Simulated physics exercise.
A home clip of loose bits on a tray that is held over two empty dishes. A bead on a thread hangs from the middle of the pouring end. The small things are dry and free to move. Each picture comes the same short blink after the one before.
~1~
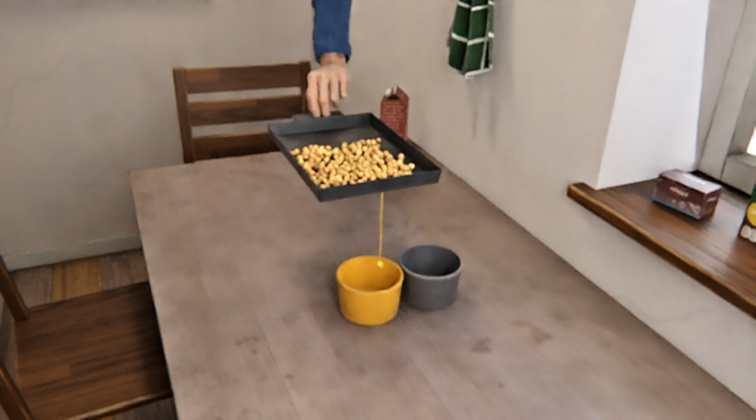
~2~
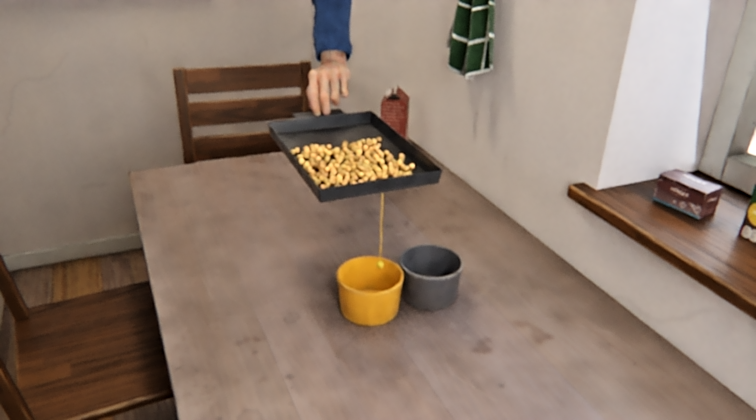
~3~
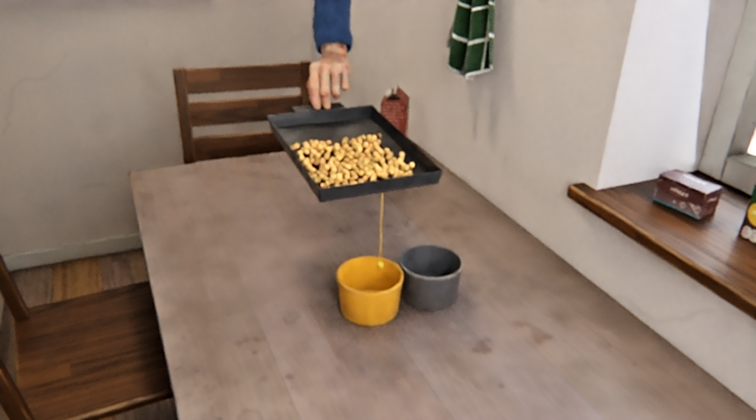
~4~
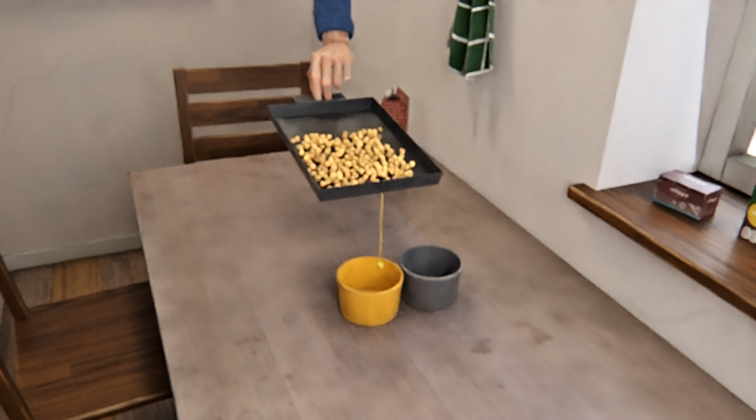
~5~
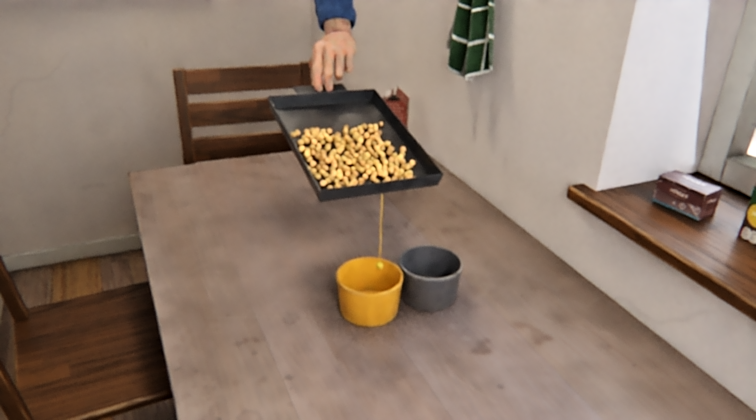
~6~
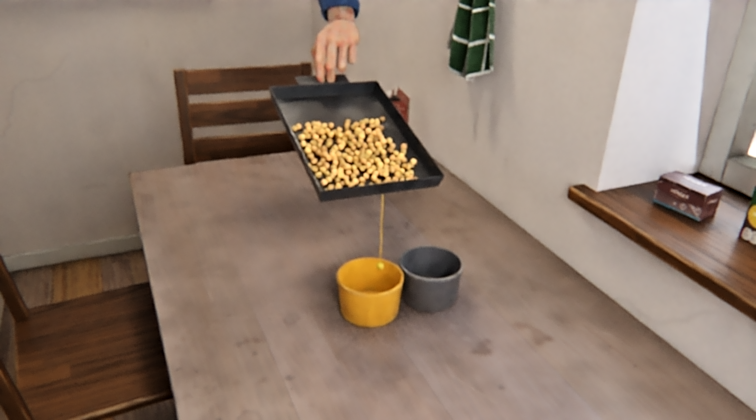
A hand gradually raises the back of a dark tray of chickpeas above two empty bowls.
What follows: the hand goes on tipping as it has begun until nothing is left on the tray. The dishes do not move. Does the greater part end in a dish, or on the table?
They take less than half between them.
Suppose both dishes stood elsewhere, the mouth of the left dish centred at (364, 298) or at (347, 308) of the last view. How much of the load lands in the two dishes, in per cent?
Roughly 90 per cent, and 80 per cent.
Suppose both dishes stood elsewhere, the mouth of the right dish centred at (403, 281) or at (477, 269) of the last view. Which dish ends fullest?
The first try: The dish on the right. The second: Left.
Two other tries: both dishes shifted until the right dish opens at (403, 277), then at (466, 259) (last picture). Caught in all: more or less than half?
First less than half, then not half.
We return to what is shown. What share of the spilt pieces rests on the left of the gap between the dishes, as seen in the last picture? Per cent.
It comes to 40 per cent or so.
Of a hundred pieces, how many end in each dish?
About: Left dish 0, right dish 10 per cent.
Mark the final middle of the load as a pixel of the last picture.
Close to (411, 338).
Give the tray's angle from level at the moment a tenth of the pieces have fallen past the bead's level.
At about 110°.
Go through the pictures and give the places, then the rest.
Corners of the pouring end (320, 187) and (439, 169), level; middle of the load (354, 165), dried chickpeas; left dish (382, 305); right dish (444, 290); bead on its thread (380, 264), in the first picture.
Corners of the pouring end (321, 188) and (439, 169), level; middle of the load (355, 164), in the second picture.
Corners of the pouring end (321, 188) and (440, 170), tipped barely, lowest at the right corner; middle of the load (355, 162), in the third picture.
Corners of the pouring end (322, 188) and (440, 171), tipped a little, lowest at the right corner; middle of the load (355, 159), in the fourth picture.
Corners of the pouring end (322, 188) and (440, 173), tipped a little, lowest at the right corner; middle of the load (355, 156), in the fifth picture.
Corners of the pouring end (323, 189) and (441, 174), tipped clearly, lowest at the right corner; middle of the load (357, 153); left dish (383, 307); right dish (445, 292), in the sixth picture.
Just after the last frame, tray tipped steeply; almost all on the tray; just a few in the air.
A moment on, tray tipped right over; almost all on the tray; just a few outside both.
Further on, tray tipped past a quarter turn; about a tenth in the left dish; about a tenth in the right dish; the larger part outside both.
When it is over, tray tipped past a quarter turn; about a tenth in the left dish; about a tenth in the right dish; the larger part outside both.
